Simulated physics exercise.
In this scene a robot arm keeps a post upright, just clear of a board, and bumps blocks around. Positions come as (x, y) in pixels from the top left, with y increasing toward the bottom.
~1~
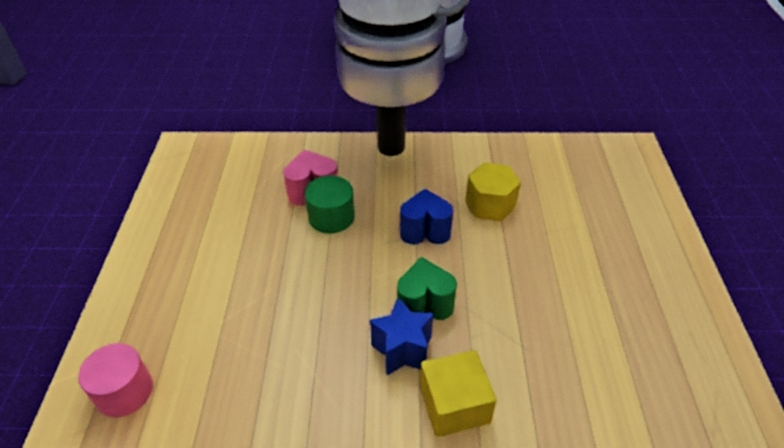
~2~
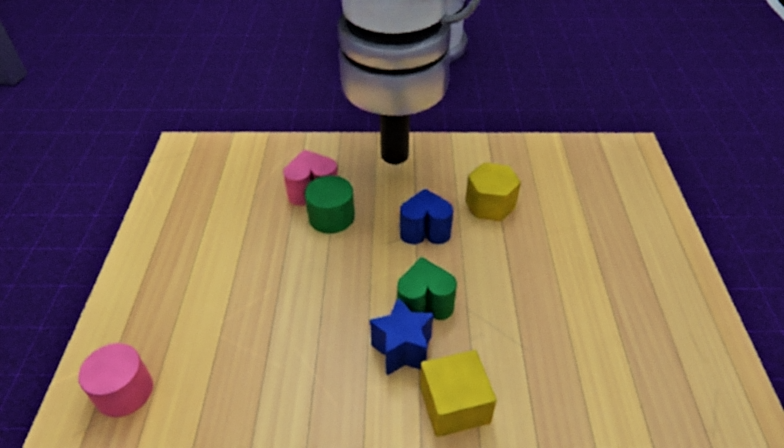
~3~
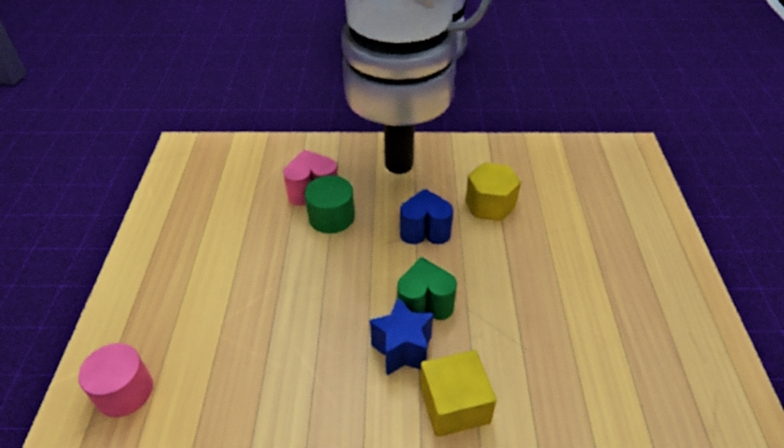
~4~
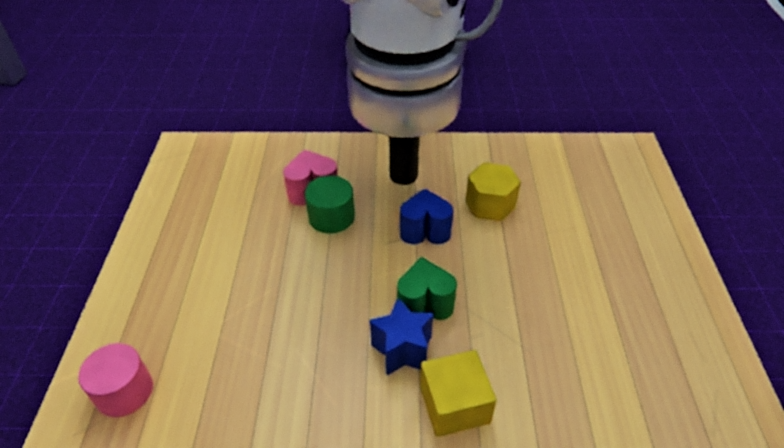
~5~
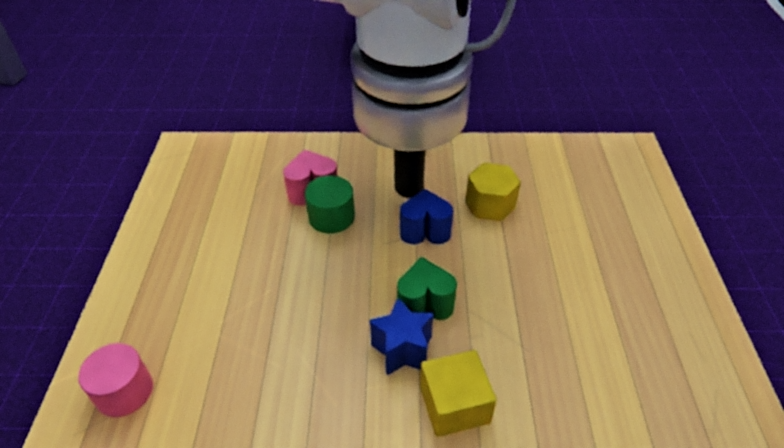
A robot arm with a black post moved slowly forward and slightly right over a wooden board of colorful blocks, drawing close to the blue heart, while all the blocks stayed still.
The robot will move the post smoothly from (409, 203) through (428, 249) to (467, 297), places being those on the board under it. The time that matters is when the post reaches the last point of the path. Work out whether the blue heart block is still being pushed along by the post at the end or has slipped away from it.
The post pushes it to the end.
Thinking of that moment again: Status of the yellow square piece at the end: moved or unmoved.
Put simply, it stays right there.
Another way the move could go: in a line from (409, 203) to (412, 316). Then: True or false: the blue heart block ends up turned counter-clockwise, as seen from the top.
True - the claim holds.
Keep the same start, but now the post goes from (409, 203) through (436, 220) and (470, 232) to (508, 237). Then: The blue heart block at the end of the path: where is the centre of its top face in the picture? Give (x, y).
Top centre: (440, 224).
On the path given first. One third of the way, post (421, 220); blue heart block (437, 232).
Two thirds of the way, post (439, 252); blue star (400, 329), turned 15° anticlockwise; green heart block (423, 293); blue heart block (451, 268), turned 40° clockwise.
At the end, post (469, 283); blue star (393, 338), turned 15° anticlockwise; green heart block (420, 305), turned 20° clockwise; blue heart block (469, 306), turned 75° clockwise; yellow square piece still; yellow six-sided block still.
